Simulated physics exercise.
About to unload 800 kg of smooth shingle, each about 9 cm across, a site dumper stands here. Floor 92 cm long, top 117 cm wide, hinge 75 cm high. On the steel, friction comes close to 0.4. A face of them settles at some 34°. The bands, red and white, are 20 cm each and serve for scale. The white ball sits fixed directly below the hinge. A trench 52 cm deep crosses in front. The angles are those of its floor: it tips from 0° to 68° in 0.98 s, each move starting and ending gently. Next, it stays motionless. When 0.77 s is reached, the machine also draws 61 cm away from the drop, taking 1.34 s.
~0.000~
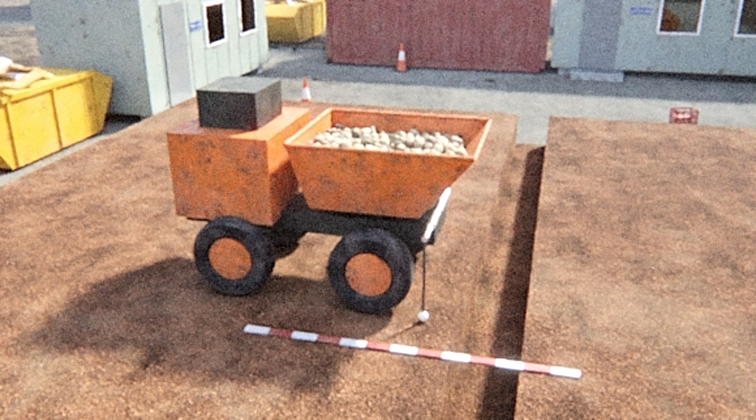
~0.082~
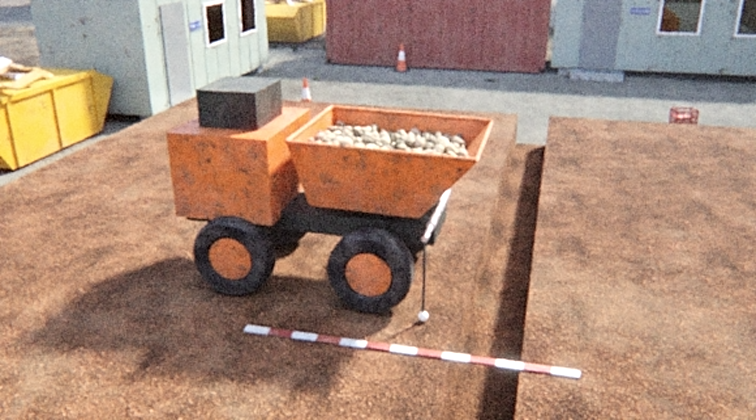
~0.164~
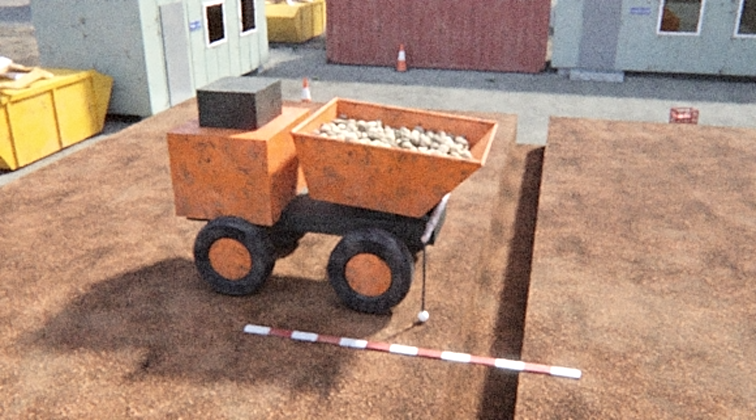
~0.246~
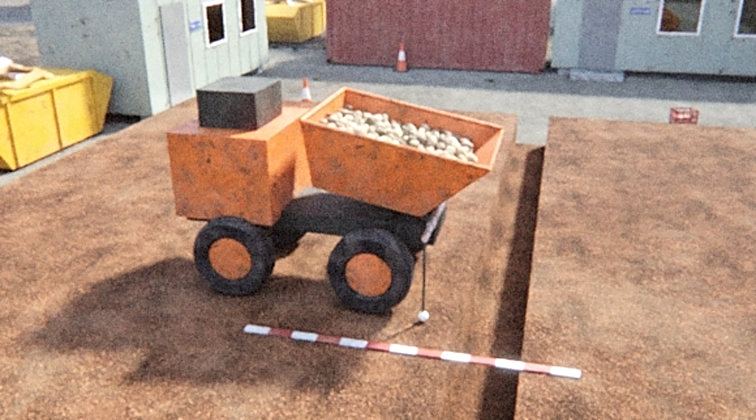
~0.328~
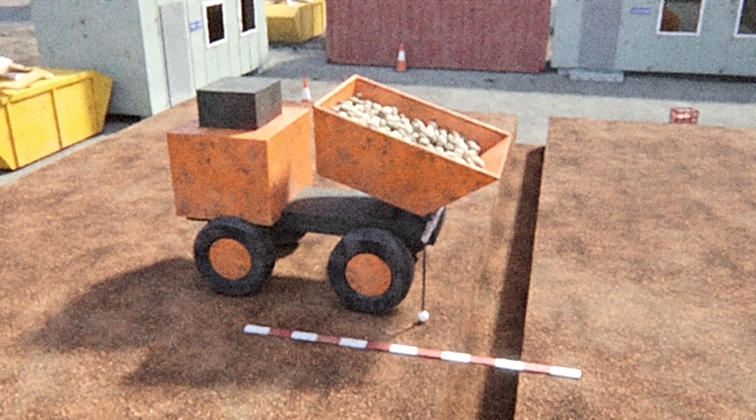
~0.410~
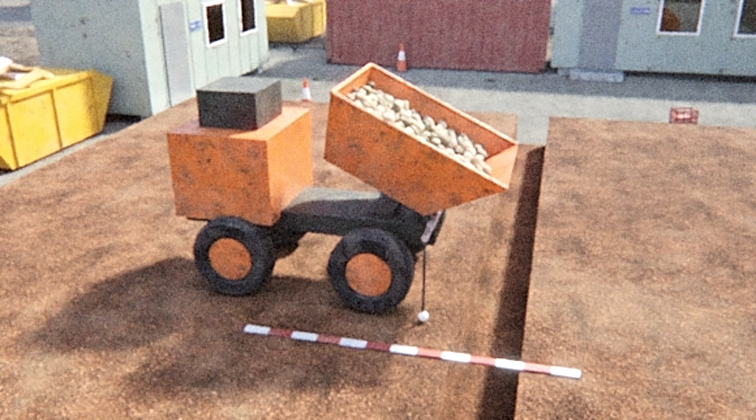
An orange dumper loaded with pale, rounded stones stood still on brown ground beside a trench, then its skip slowly tilted up at the back, leaning farther toward the right with the stones inside.
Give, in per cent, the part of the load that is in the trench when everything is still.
Close to 40 in every hundred.
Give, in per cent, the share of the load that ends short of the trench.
Close to 0 per cent of it.
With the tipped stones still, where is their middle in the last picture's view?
Their middle lands near (559, 297).
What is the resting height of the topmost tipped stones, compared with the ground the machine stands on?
Height: About 24 cm above ground level.
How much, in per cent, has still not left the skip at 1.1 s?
Close to 85 per cent of it.
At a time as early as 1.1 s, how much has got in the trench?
At that moment: Approx. 5 %.
After 0.7 s the floor is at 58°; 100 % in the skip; the foremost stones are at (512, 208).
After 1.1 s the floor is at 68°; 84 % in the skip, 3 % in the trench, 13 % past the trench; the foremost stones are at (572, 284).
After 2.6 s the floor is at 68°; 3 % in the skip, 2 % short of the trench, 33 % in the trench, 61 % past the trench; the foremost stones are past the picture's edge.
After 5.3 s the floor is at 68°; 0 % in the skip, 1 % short of the trench, 38 % in the trench, 61 % past the trench; the foremost stones are past the picture's edge.
